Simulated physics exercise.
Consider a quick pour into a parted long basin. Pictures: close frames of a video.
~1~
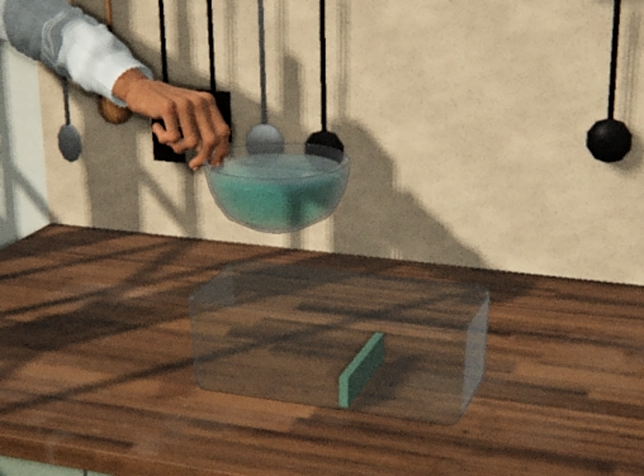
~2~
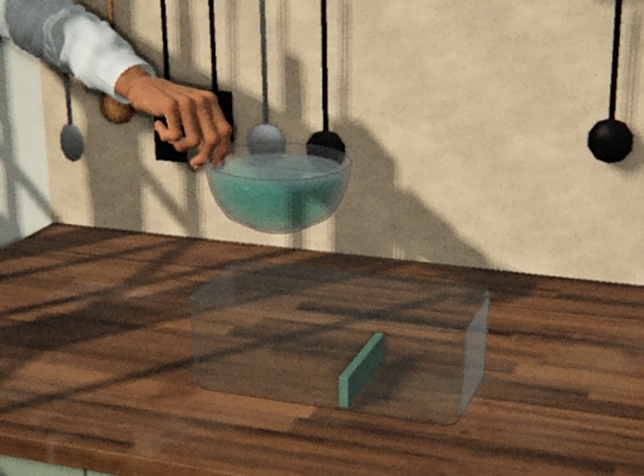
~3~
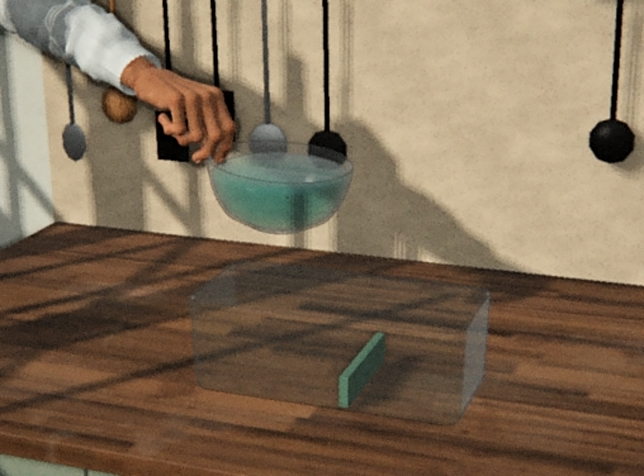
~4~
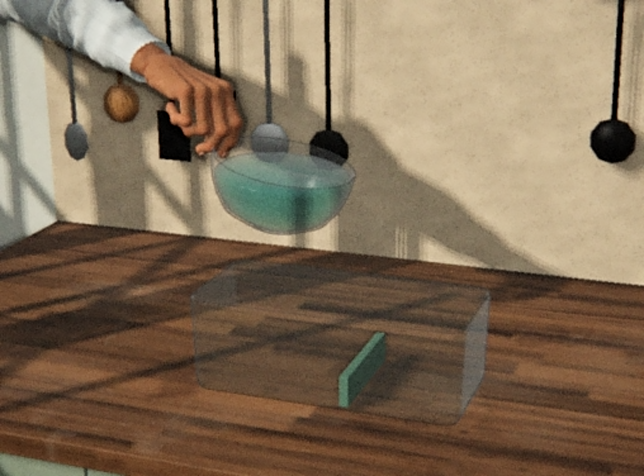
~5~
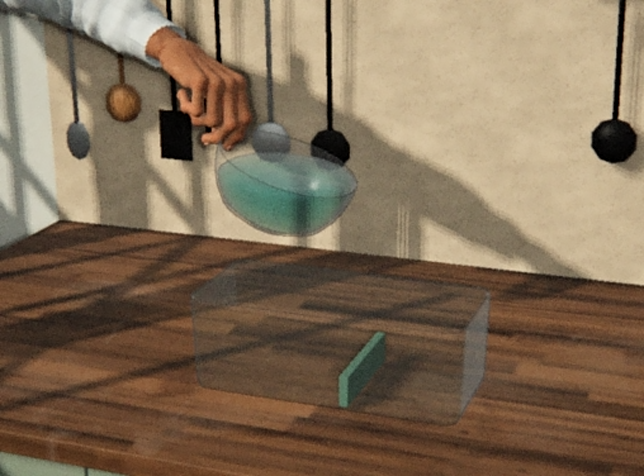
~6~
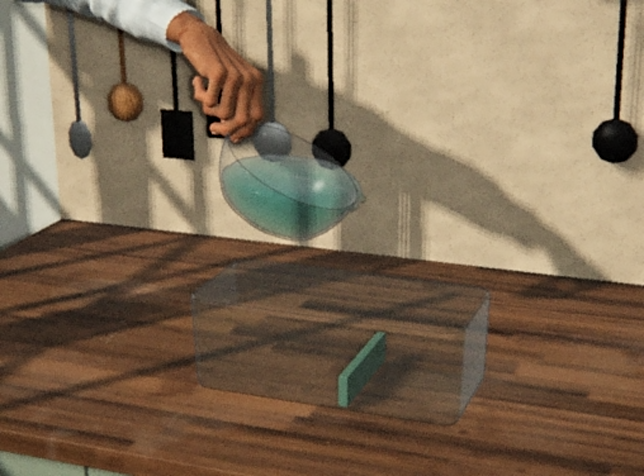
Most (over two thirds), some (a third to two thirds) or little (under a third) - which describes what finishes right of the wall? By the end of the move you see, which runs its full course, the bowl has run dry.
Some.
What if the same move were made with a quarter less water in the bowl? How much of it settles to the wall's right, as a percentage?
That works out to some 65 %.
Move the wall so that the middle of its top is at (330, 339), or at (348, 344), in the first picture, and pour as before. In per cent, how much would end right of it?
It works out to around 85 per cent for the first and around 80 per cent for the second.
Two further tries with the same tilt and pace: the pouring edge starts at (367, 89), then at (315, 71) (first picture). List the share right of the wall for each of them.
First place gives some 65 %, second place some 50 %.
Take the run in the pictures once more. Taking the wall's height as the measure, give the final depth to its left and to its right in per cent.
Once still, it is 30 % on the left and 80 % on the right.
A moment on, the bowl is tipped on its side and 23 per cent is still to pour, 1 is left of the wall and 39 right of it.
Next, the bowl is tipped on its side and 3 per cent is still to pour, 19 is left of the wall and 59 right of it.
Then the bowl is tipped on its side and 0 per cent is still to pour, 27 is left of the wall and 68 right of it.
Later the bowl is tipped on its side and 0 per cent is still to pour, 31 is left of the wall and 62 right of it.
Finally, 36 per cent lies left of the wall, 58 right of it and 6 outside.
